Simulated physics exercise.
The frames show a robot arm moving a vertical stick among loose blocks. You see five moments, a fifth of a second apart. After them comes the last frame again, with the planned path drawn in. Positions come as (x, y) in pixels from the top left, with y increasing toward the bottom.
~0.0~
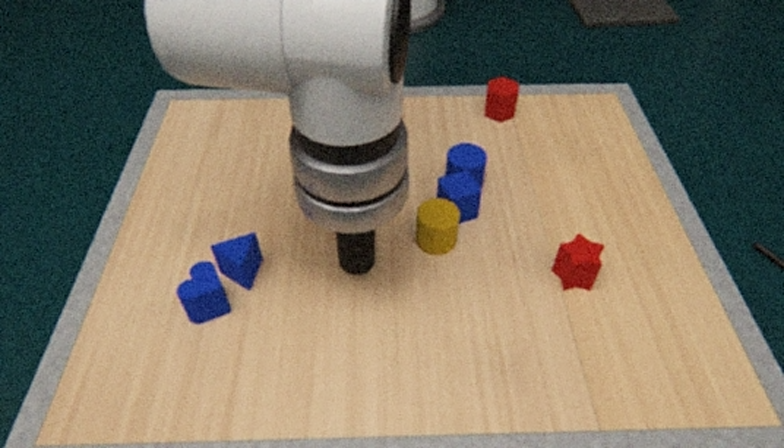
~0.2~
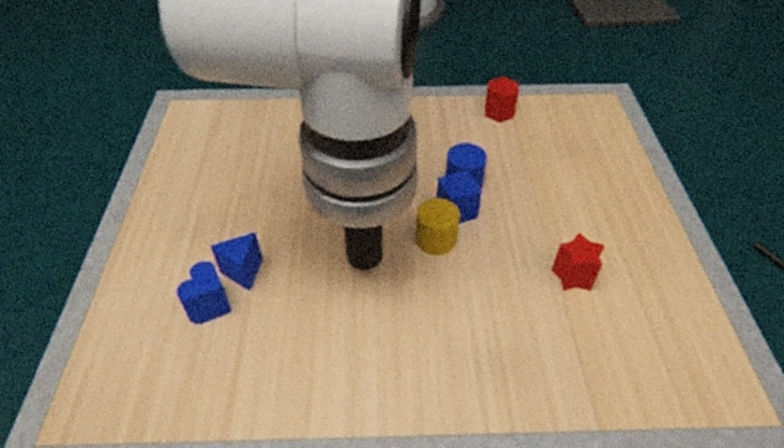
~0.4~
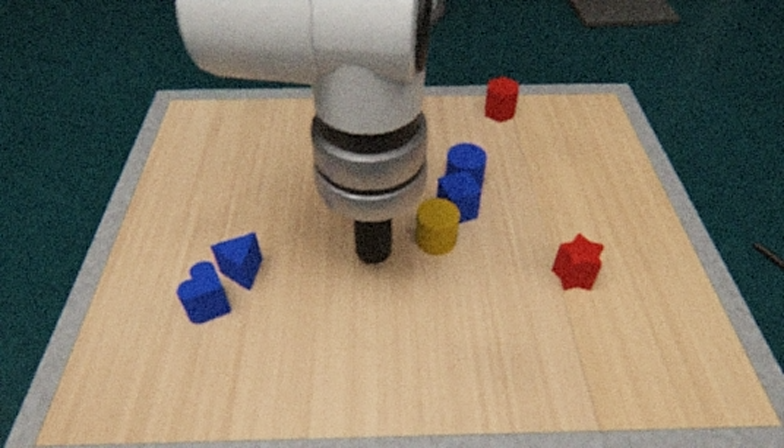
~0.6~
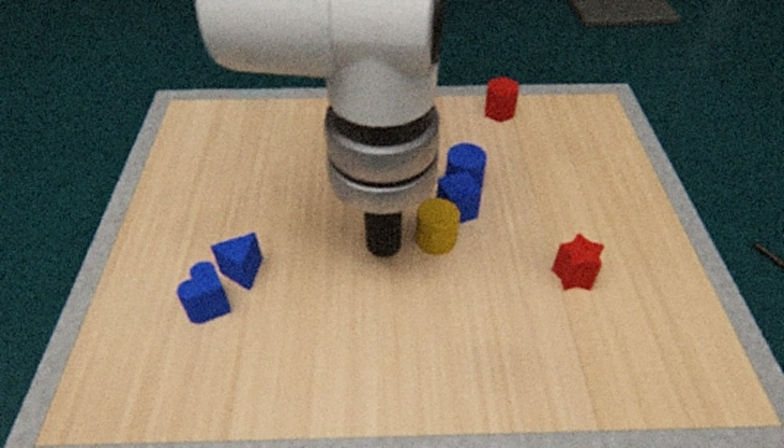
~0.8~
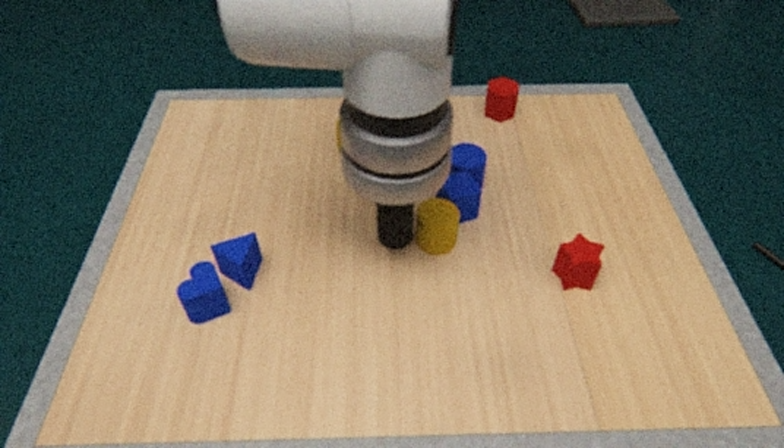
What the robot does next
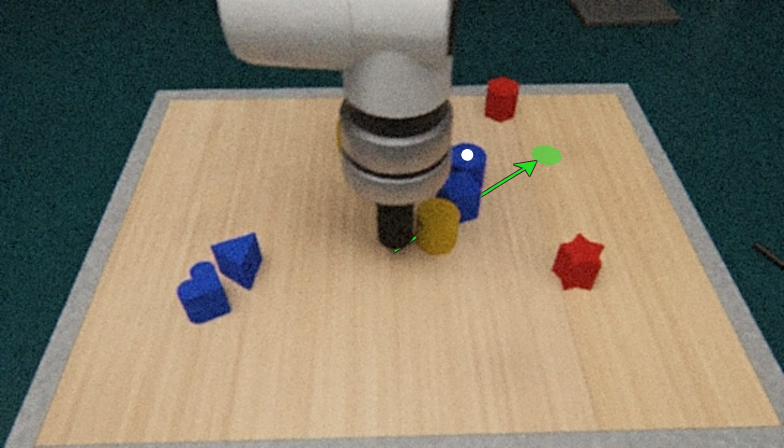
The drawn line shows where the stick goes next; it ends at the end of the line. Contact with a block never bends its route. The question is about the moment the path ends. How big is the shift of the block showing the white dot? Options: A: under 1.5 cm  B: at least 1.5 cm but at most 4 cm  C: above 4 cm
Choice B: At least 1.5 cm but at most 4 cm.
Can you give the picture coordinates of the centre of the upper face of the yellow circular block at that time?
The yellow circular block ends near (486, 206).
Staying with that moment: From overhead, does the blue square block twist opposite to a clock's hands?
My answer is yes.
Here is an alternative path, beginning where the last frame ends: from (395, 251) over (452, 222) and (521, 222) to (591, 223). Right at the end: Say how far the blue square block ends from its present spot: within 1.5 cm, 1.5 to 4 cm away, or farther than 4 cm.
Moves over 4 cm.
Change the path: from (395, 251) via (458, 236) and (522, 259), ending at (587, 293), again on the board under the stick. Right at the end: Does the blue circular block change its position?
No - that is not the case.
The drawn path runs straight from (395, 251) to (546, 155); the dot is on the blue circular block.
The first path, step by step. One third of the way, stick at (454, 200); yellow circular block at (486, 206); blue square block at (486, 177), turned 85° anticlockwise.
Two thirds of the way, stick at (505, 168); yellow circular block at (486, 206); blue square block at (542, 158), turned 45° anticlockwise; blue circular block at (477, 140).
At the end, stick at (550, 141); yellow circular block at (486, 206); blue square block at (561, 155), turned 20° anticlockwise; blue circular block at (477, 140); red six-sided block not moved.
